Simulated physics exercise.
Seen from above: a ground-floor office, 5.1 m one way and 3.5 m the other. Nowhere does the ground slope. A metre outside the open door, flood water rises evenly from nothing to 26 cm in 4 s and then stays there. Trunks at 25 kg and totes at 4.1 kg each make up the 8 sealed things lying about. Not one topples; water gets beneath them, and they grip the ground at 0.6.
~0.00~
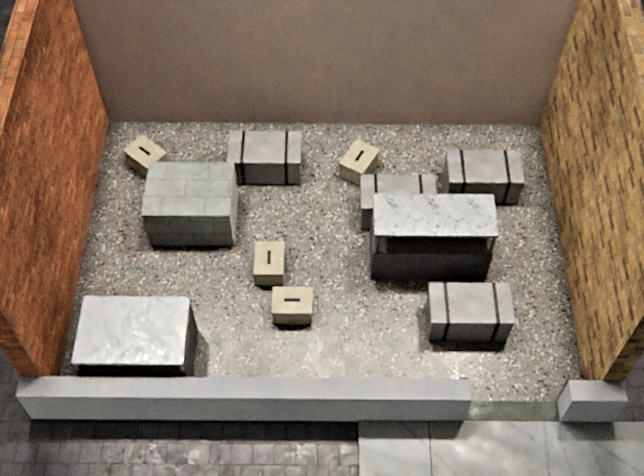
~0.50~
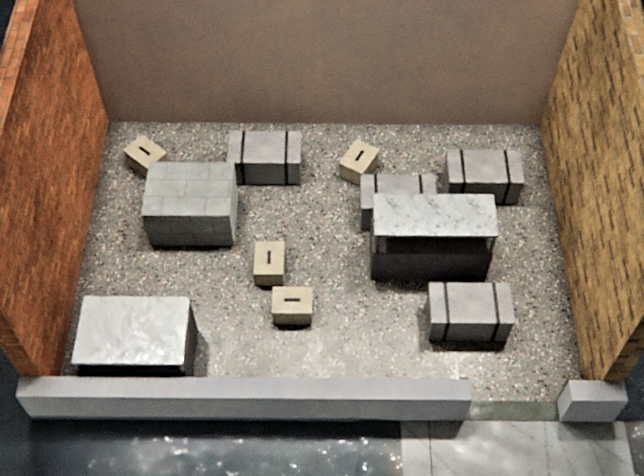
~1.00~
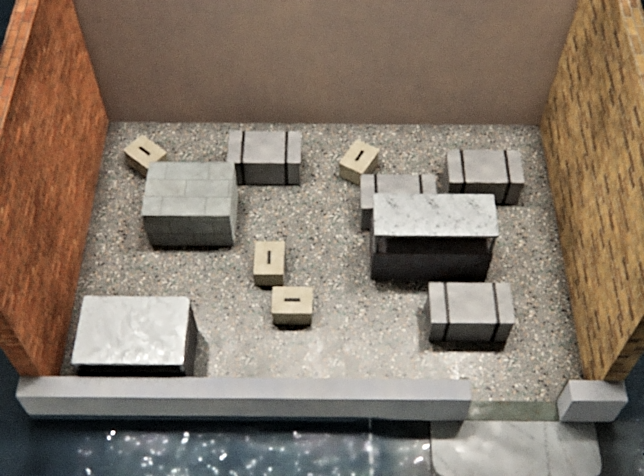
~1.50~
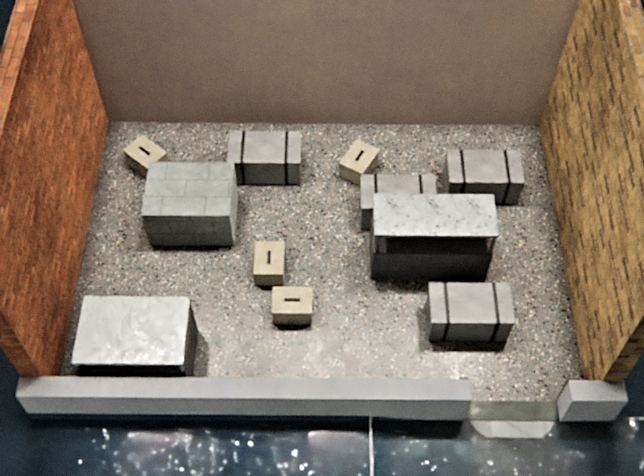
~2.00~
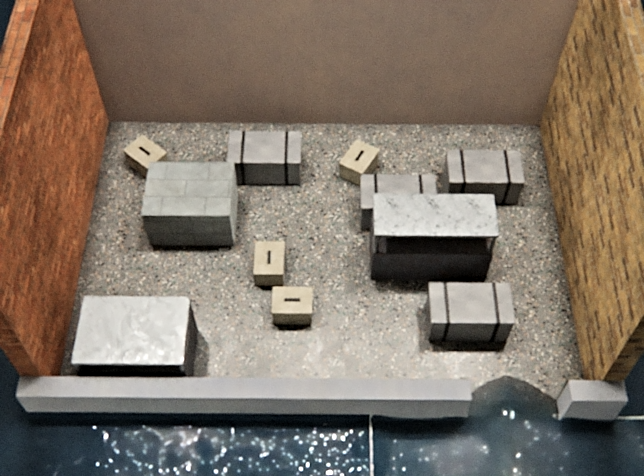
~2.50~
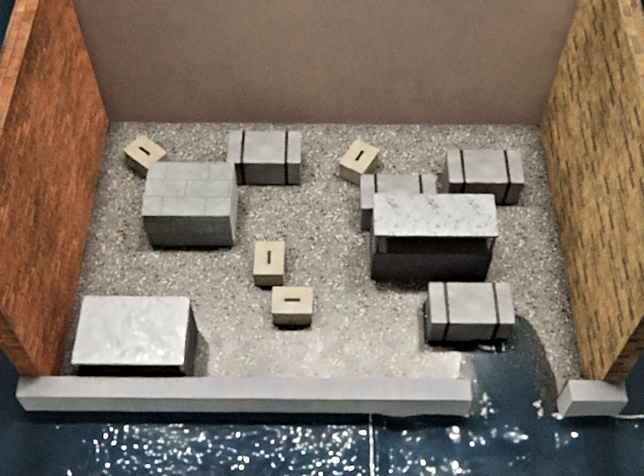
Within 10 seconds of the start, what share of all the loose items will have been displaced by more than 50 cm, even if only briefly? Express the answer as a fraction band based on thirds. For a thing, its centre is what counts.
The band is one third to two thirds.
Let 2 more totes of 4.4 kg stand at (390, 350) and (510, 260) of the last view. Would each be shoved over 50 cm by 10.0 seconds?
Taking them in order, the first is beyond that distance and the second is beyond that distance.
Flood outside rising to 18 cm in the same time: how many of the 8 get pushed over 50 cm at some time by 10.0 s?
In that case the number is 2.
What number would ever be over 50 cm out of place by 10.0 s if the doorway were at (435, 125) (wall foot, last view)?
In that case the number is 5.
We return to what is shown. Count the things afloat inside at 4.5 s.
At that point I count 0.
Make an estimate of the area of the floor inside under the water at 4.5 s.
That flooded area is roughly 5.5 m2.
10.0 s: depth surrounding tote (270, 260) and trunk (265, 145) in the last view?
Roughly 8 and 7 cm.
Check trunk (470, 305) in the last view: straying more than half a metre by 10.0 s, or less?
Answer: Short of it.
After 3.5 s 0 of 8 are over 50 cm from their spots; 0 afloat.
After 4.5 s 0 of 8 are over 50 cm from their spots; 0 afloat.
After 7.0 s 3 of 8 are over 50 cm from their spots; 2 afloat.
After 10.0 s 5 of 8 are over 50 cm from their spots, and 5 have been at some point; 5 afloat.
